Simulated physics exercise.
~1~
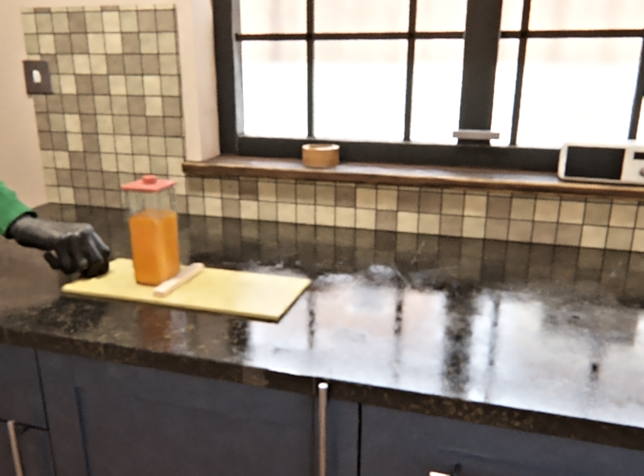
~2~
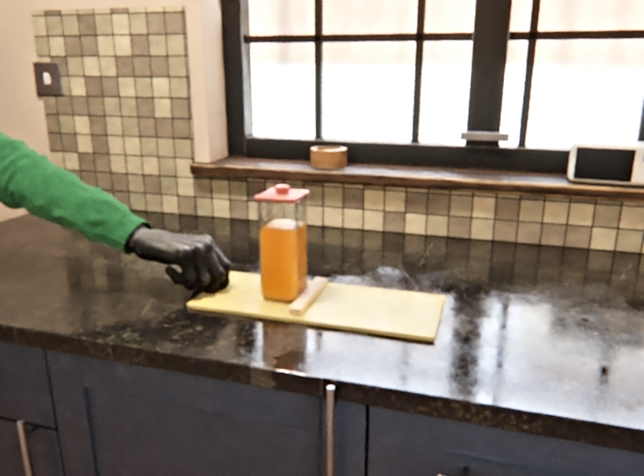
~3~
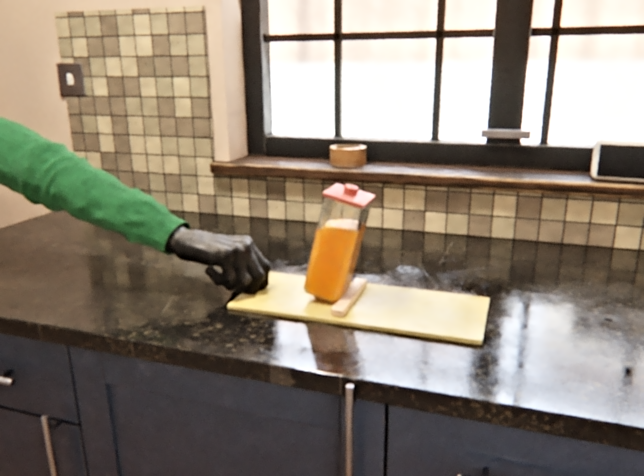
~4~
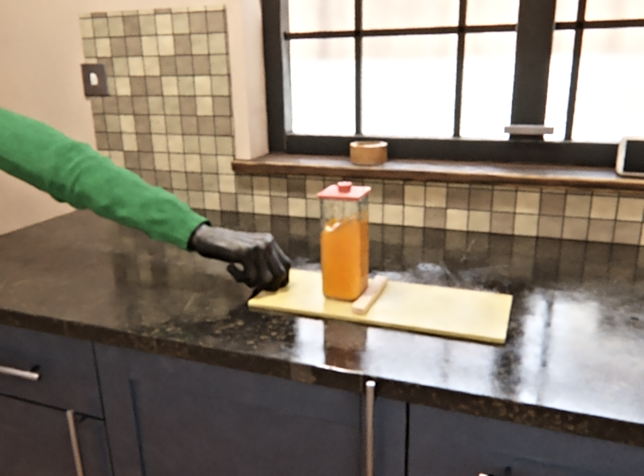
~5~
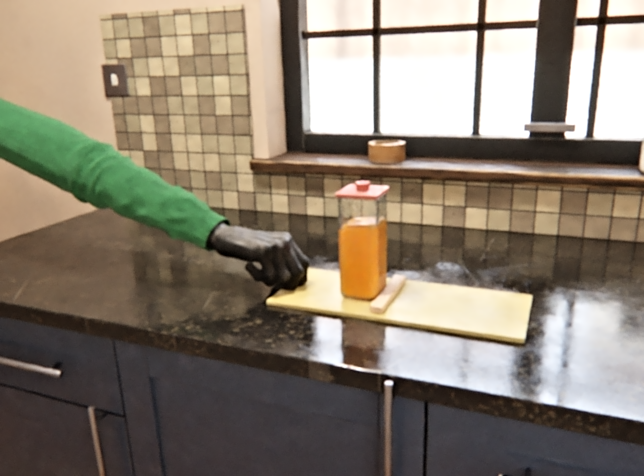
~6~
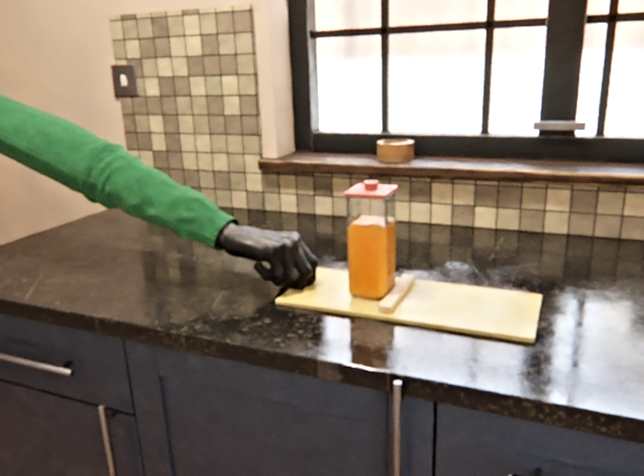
A square bottle of orange juice rides a board pushed right, tilts briefly, and settles upright.
